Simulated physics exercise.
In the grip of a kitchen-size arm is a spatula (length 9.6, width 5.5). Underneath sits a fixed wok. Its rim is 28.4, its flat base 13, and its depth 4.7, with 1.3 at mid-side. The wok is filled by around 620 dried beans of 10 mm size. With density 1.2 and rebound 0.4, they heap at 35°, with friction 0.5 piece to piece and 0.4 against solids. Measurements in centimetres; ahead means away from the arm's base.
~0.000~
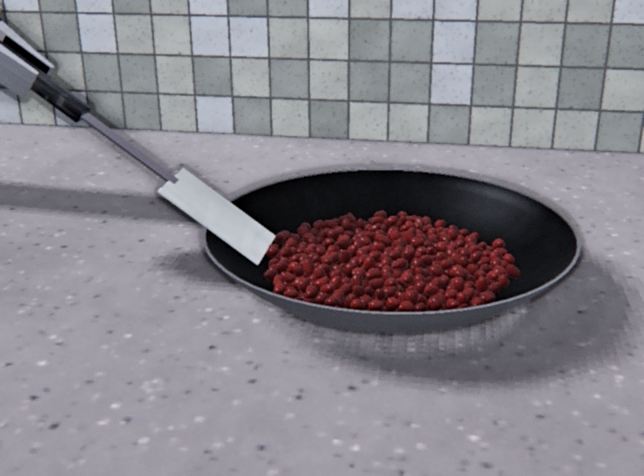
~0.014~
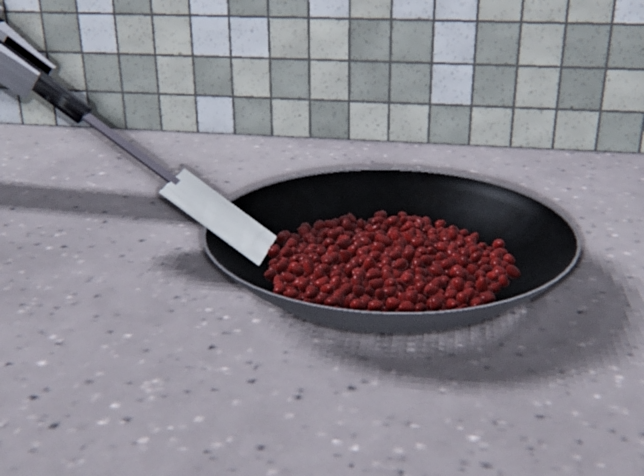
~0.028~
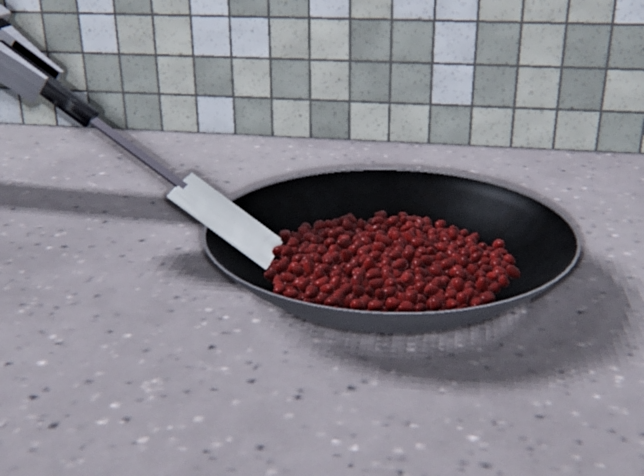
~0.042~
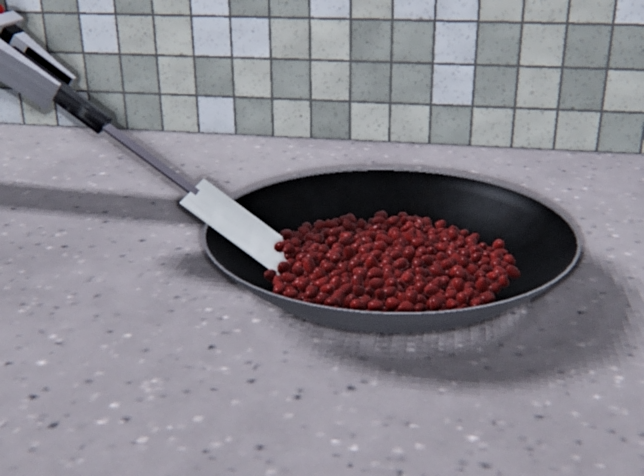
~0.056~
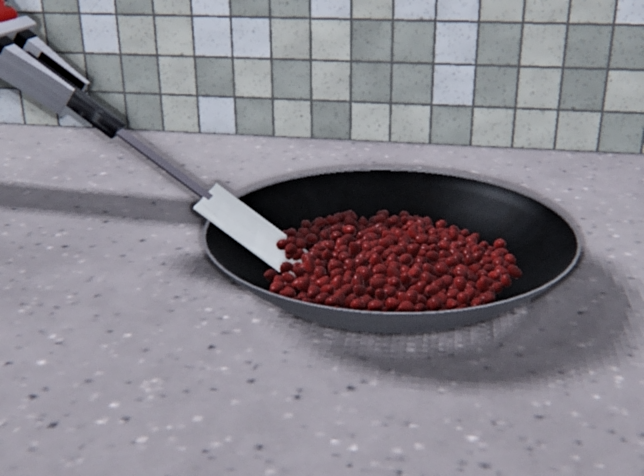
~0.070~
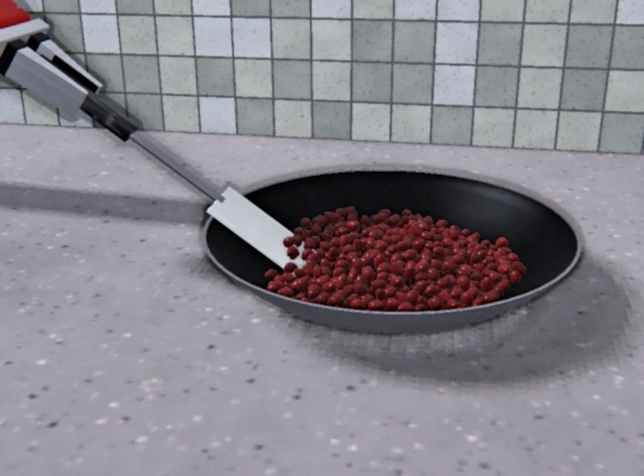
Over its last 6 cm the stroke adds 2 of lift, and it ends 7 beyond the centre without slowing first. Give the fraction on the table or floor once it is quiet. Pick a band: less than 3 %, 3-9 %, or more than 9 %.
It falls in the band less than 3 %.
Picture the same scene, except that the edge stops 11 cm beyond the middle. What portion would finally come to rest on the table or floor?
With that change, I'd expect about 20 per cent.
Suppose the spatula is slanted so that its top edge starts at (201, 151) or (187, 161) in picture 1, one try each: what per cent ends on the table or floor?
Roughly 0% and 0%.
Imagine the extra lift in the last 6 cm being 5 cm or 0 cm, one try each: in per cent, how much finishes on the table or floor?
I'd say close to 5 percent for the first and close to 0 percent for the second.
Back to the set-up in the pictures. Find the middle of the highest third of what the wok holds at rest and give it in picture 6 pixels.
(504, 253).
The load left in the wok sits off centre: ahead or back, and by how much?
Offset: About 4.0 cm, ahead.
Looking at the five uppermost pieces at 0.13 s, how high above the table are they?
I'd put them at about 4 centimetres above the table.
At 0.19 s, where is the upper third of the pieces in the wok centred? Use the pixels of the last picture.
Near (467, 254).
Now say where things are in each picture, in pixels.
In the first picture, spatula top edge at (171, 179), sloping 36°; upper third of the load around (386, 256), from x 270 to 510, top at y 215; 616 in the wok.
In the second picture, spatula top edge at (172, 180), sloping 36°; upper third of the load around (386, 257), from x 270 to 510, top at y 215.
In the third picture, spatula top edge at (180, 184), sloping 36°; upper third of the load around (386, 256), from x 270 to 510, top at y 215.
In the fourth picture, spatula top edge at (192, 190), sloping 36°; upper third of the load around (382, 256), from x 270 to 510, top at y 215.
In the fifth picture, spatula top edge at (205, 195), sloping 36°; upper third of the load around (384, 257), from x 270 to 515, top at y 215.
In the sixth picture, spatula top edge at (218, 199), sloping 36°; upper third of the load around (391, 256), from x 270 to 520, top at y 210; 616 in the wok.
By 0.13 s, sloping 36°, highest piece 4 above the table; 616 in the wok.
By 0.19 s, sloping 36°, highest piece 4 above the table; 616 in the wok.
By 0.42 s, sloping 36°, highest piece 6 above the table; 616 in the wok.
By 1.47 s, sloping 36°, highest piece 5 above the table; 616 in the wok.
Final count, 616 in the wok. That is 0 % on the table or floor.
